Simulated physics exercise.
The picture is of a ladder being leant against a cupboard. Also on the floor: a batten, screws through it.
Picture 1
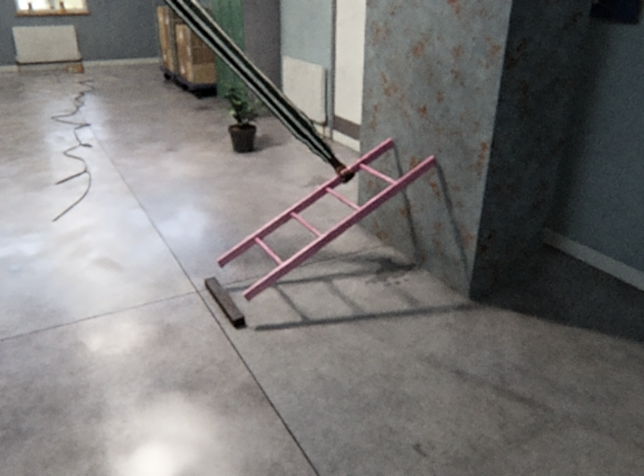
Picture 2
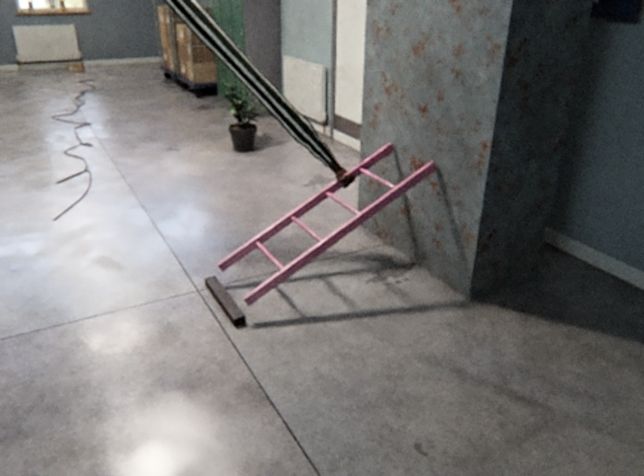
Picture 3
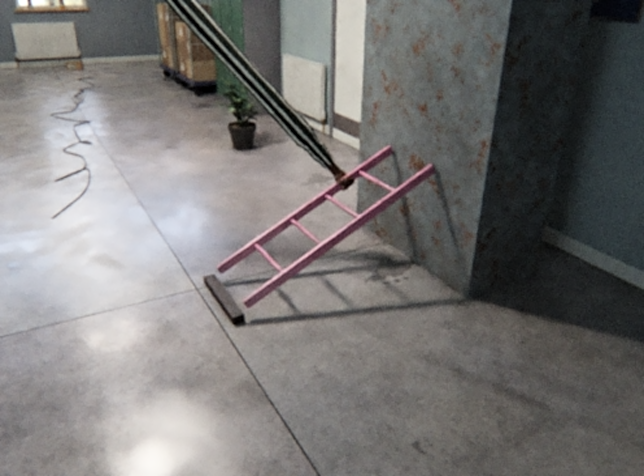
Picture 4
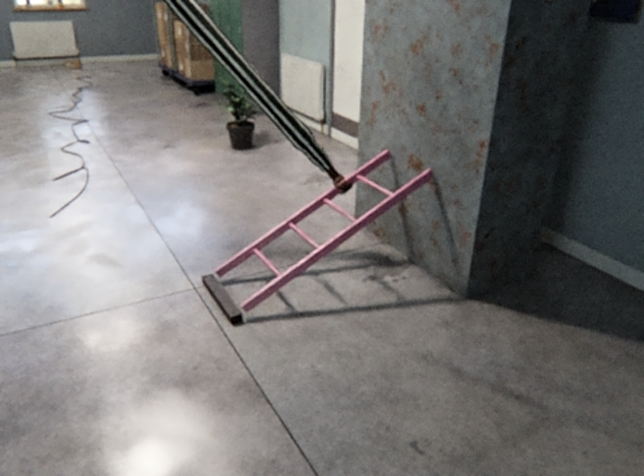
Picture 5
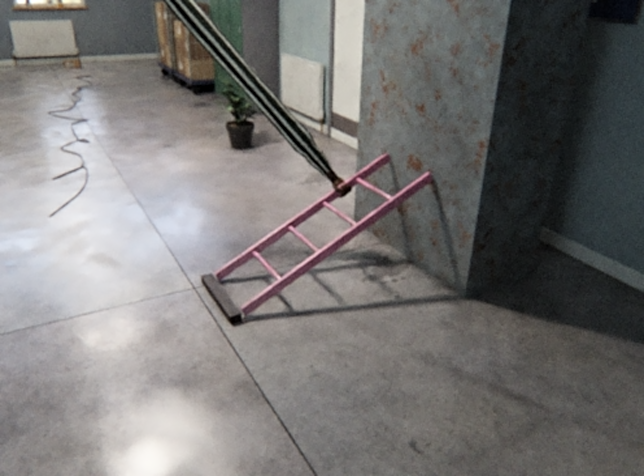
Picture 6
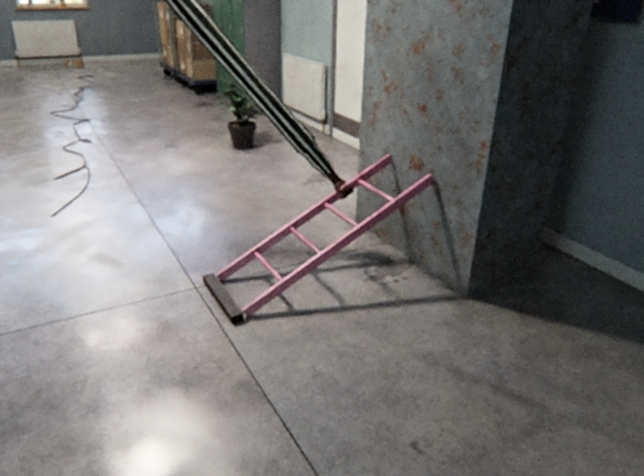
At the start, a long, dark striped arm reaching from the upper left holds a pink ladder at a slant beside a tall patterned surface, its feet just above a dark batten on the floor. The arm lowers the ladder slightly until its feet meet the batten, and keeps holding it there.
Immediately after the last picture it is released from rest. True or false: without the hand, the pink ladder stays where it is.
True.
Then, 0.10 s on from there, pink ladder moving near (324, 229).
Then, 0.52 s on from there, pink ladder at rest near (324, 229).
In the end, the pink ladder holds its place, near (324, 229).
